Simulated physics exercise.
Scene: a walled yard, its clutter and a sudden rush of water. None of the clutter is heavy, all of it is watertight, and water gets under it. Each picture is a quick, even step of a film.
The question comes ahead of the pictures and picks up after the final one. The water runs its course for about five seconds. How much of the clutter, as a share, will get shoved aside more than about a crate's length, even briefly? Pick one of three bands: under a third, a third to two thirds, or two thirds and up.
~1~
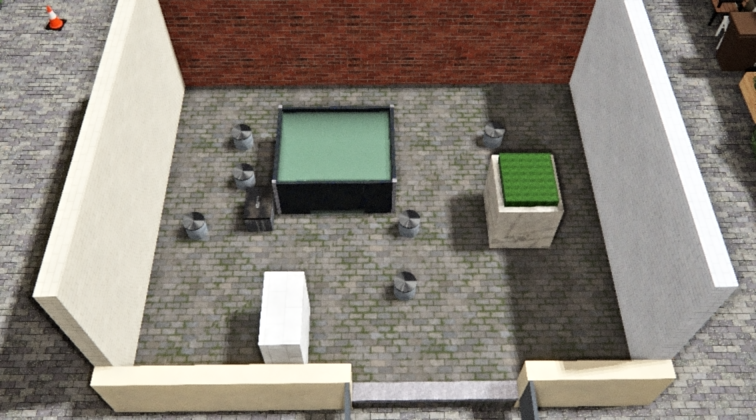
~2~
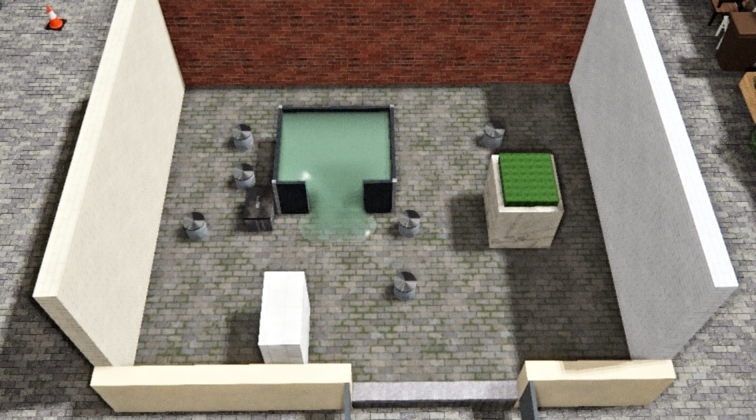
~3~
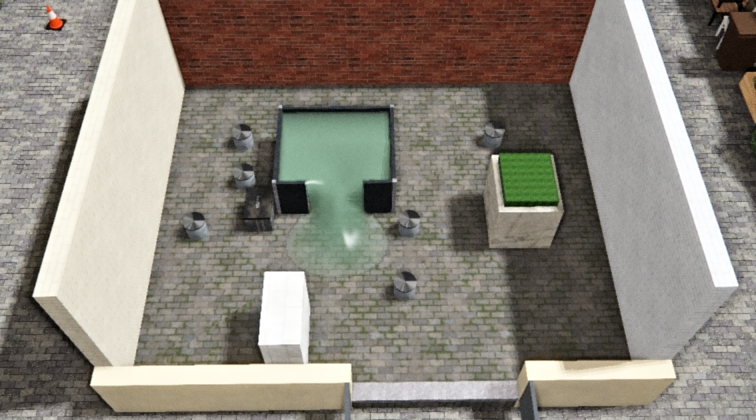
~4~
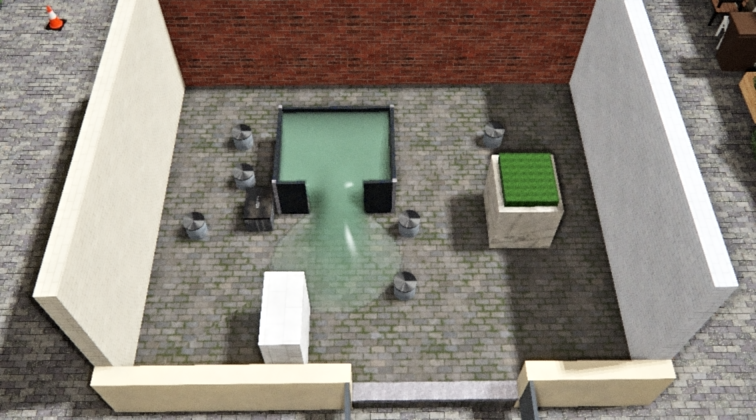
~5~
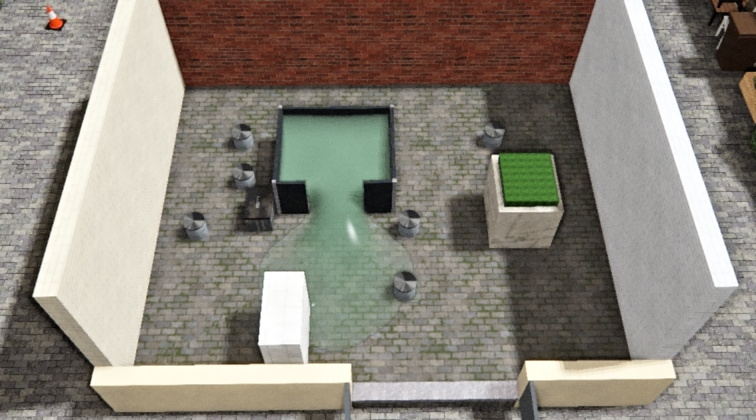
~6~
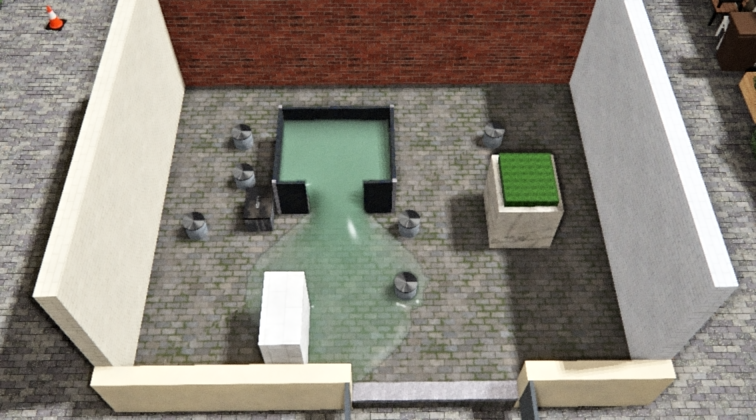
Under a third.
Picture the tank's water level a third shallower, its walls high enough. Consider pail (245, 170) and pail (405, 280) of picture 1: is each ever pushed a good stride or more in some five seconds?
Lab note, in order: Stayed below that mark / reached that mark.
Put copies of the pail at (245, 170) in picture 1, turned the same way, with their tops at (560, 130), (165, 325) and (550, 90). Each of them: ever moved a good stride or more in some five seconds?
As listed: No, yes, not that far.
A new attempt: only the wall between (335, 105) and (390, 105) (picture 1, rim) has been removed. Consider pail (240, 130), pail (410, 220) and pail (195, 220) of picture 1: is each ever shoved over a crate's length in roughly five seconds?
Taking them one at a time, the first gets shoved clear, the second not displaced that far and the third gets shoved clear.
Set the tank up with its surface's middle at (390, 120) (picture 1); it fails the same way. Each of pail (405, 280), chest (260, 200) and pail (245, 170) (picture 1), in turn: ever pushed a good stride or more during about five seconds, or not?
Item one travelled far enough, item two not displaced far, item three not displaced far.
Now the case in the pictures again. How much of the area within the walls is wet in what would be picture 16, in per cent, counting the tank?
Estimate: Near 40 %.
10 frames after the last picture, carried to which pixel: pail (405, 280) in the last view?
It should end up around (508, 373).
A moment on, 1 of 8 are well off their spots; 0 afloat.
Next, 1 of 8 are well off their spots; 1 afloat.
Later, 1 of 8 are well off their spots; 0 afloat.
In the end, 2 of 8 are well off their spots, and 2 have been at some point; 0 afloat.
